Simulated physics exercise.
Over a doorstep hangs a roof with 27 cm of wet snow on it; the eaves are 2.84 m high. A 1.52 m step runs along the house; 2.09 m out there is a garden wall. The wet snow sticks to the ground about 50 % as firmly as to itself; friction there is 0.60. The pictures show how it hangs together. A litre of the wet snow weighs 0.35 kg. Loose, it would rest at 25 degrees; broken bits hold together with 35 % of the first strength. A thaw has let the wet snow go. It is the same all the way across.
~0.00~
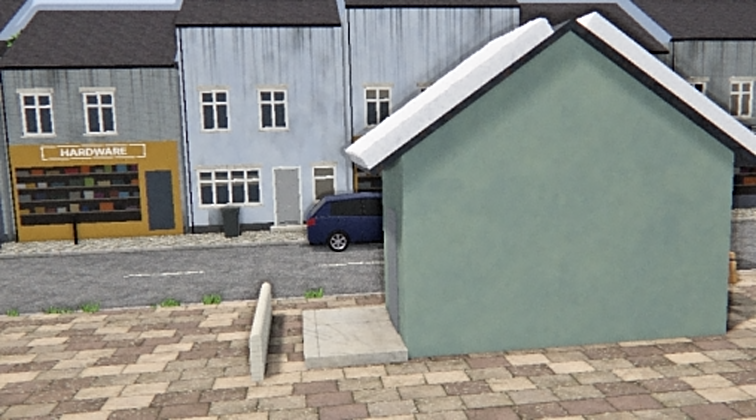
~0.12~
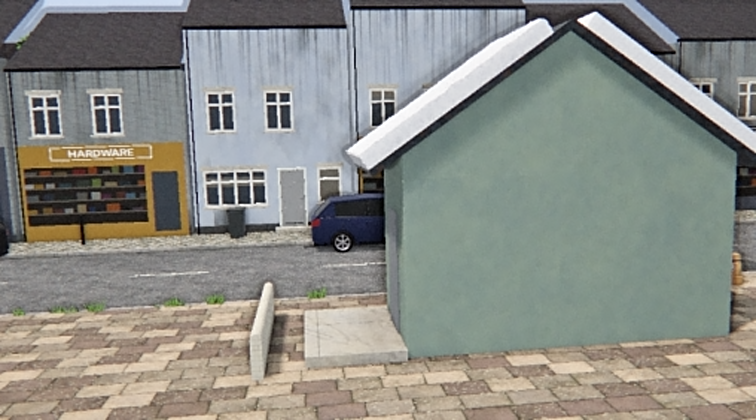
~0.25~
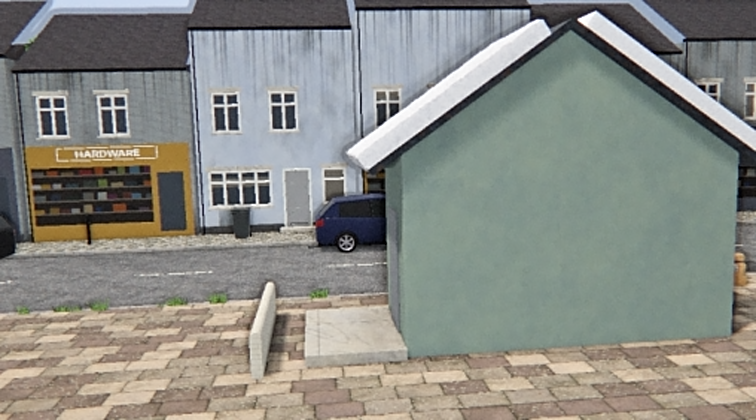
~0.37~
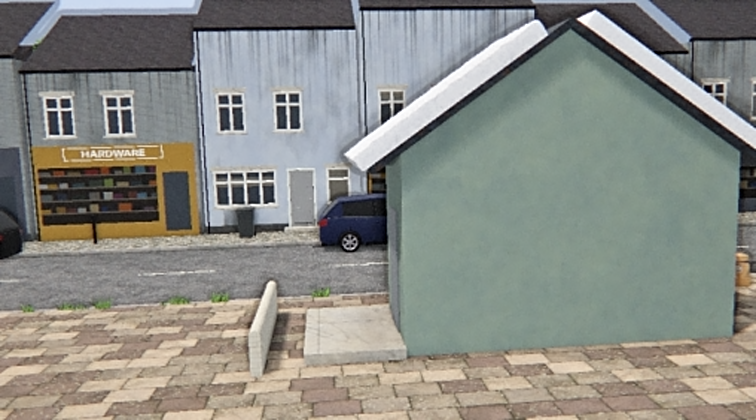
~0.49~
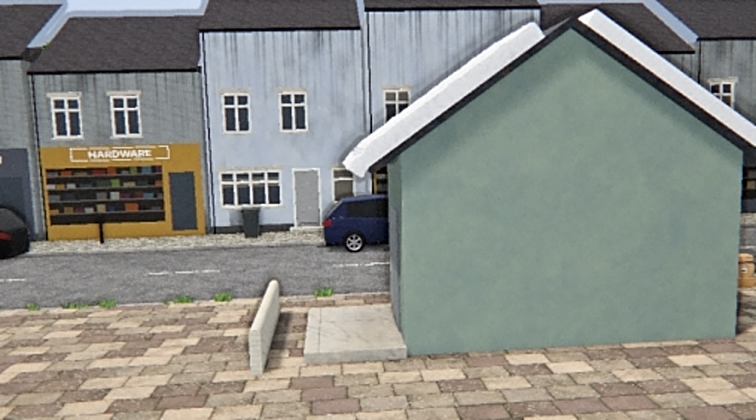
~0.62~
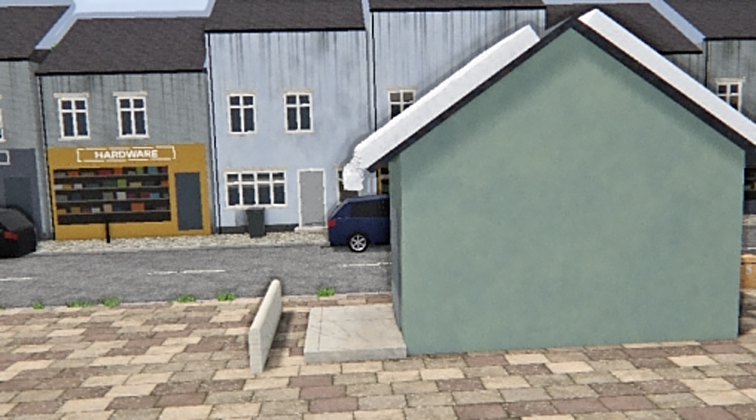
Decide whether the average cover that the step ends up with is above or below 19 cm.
The average cover that the step ends up with is above 19 cm.
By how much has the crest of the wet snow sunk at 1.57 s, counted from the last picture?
About 0.8 m.
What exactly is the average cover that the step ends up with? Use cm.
Some 27 cm.
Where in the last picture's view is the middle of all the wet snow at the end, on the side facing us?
Near (298, 343).
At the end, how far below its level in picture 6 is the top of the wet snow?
Some 4.1 m.
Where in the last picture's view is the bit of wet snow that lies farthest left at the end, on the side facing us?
At about (117, 370).
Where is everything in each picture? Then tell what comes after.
In the first frame, foremost bit of the wet snow at (360, 157), 2 % of it past the eaves, in one piece.
In the second frame, foremost bit of the wet snow at (359, 157), its middle shifted 10 mm, 2 % of it past the eaves, in one piece.
In the third frame, foremost bit of the wet snow at (357, 158), its middle shifted 3.8 cm, 3 % of it past the eaves, in one piece.
In the fourth frame, foremost bit of the wet snow at (353, 161), its middle shifted 8.7 cm, 5 % of it past the eaves, in one piece.
In the fifth frame, foremost bit of the wet snow at (349, 166), its middle shifted 16 cm, 7 % of it past the eaves, cracking.
In the sixth frame, foremost bit of the wet snow at (345, 185), its middle shifted 26 cm, 10 % of it past the eaves, cracking.
After 1.05 s, 88 % of the snow is still up on the roof and 12 % is falling or down.
After 1.57 s, 64 % of the snow is still up on the roof and 36 % is falling or down.
After 2.08 s, 26 % of the snow is still up on the roof and 74 % is falling or down.
After 2.60 s, none of the snow is still up on the roof and all is falling or down.
After 3.60 s, none of the snow is still up on the roof and the snow on the step is 27 cm deep on average.
